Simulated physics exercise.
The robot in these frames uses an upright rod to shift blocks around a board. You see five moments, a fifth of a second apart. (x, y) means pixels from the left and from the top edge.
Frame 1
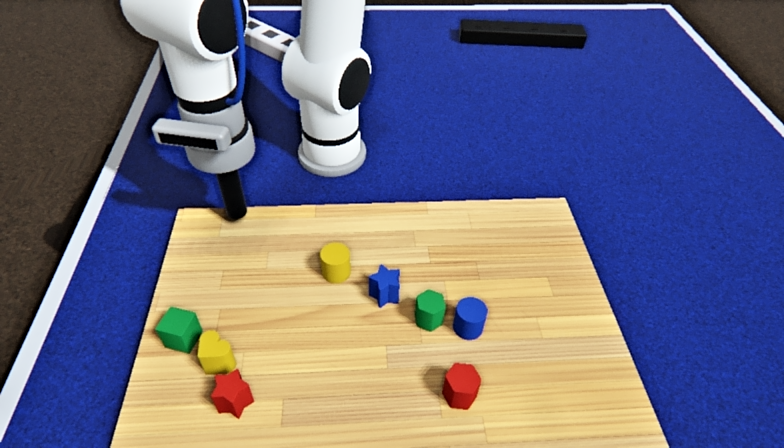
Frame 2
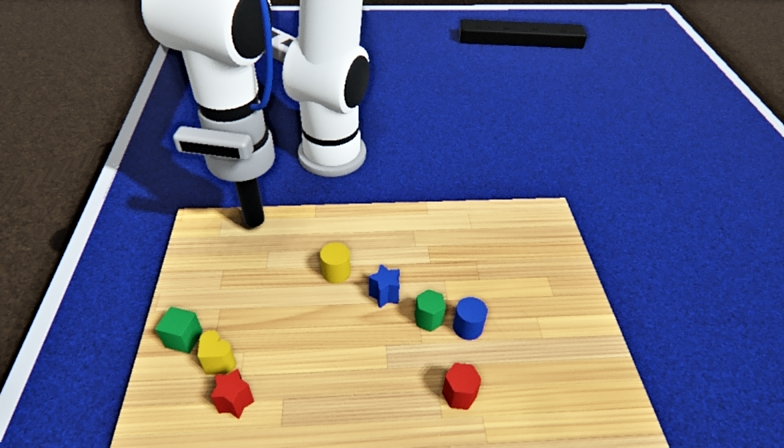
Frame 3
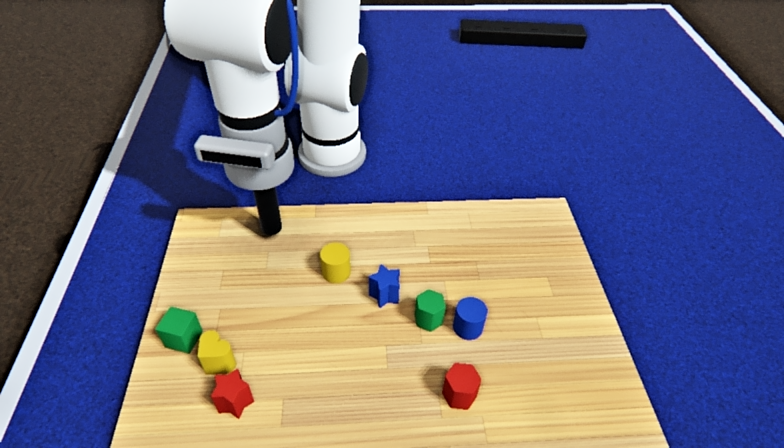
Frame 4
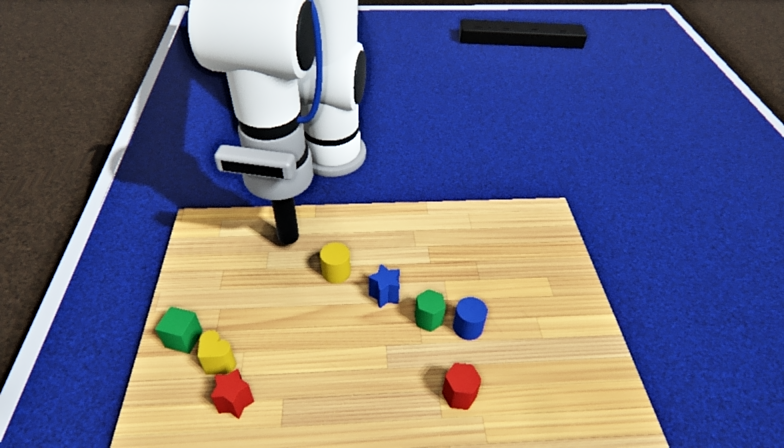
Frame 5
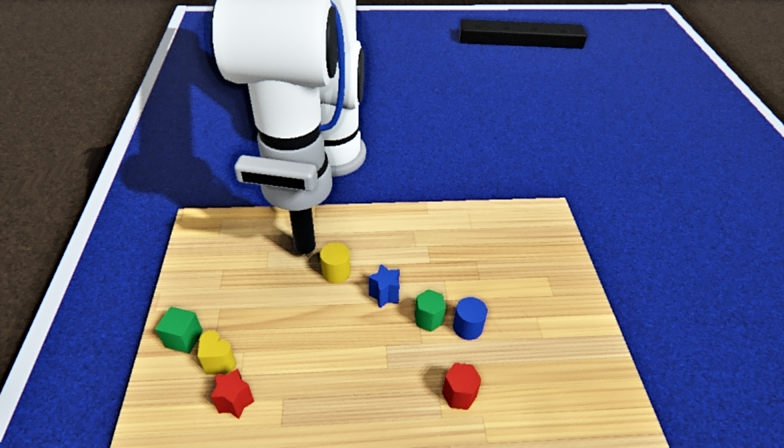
White robot arm sliding its black rod rightward and slightly nearer across a wooden board toward a yellow disc, the blocks staying still.
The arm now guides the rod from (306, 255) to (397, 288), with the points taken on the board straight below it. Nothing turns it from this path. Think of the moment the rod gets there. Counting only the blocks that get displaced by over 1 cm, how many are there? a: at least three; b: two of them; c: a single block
b.
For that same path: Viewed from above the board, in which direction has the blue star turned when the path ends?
It twists anticlockwise.
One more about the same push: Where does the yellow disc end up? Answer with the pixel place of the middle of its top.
Its top middle will sit at (371, 283).
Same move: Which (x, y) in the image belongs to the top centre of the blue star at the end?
In the picture, it is at (400, 287).
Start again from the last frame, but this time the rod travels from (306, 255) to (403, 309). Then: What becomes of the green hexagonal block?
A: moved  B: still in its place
A: Moved.
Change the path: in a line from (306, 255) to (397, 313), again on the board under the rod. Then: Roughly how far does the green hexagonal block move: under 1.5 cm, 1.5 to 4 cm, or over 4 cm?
It is going to finish beyond 4 cm from where it is now.
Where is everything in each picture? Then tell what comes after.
In the first picture, tip of the rod (237, 213), middles of tops, yellow disc (335, 253), blue star (386, 277), green hexagonal block (431, 301).
In the second picture, rod (255, 221), nothing pushed.
In the third picture, rod (272, 229), nothing pushed.
In the fourth picture, rod (289, 238), nothing pushed.
In the fifth picture, rod (305, 247), yellow disc (335, 253), blue star (386, 277), green hexagonal block (431, 301).
The first path, step by step. One third of the way, rod (336, 259); yellow disc (351, 263).
Two thirds of the way, rod (366, 270); yellow disc (369, 279); blue star (396, 284), turned 25° anticlockwise.
At the end, rod (398, 280); yellow disc (371, 283); blue star (400, 287), turned 20° anticlockwise; green hexagonal block unmoved.
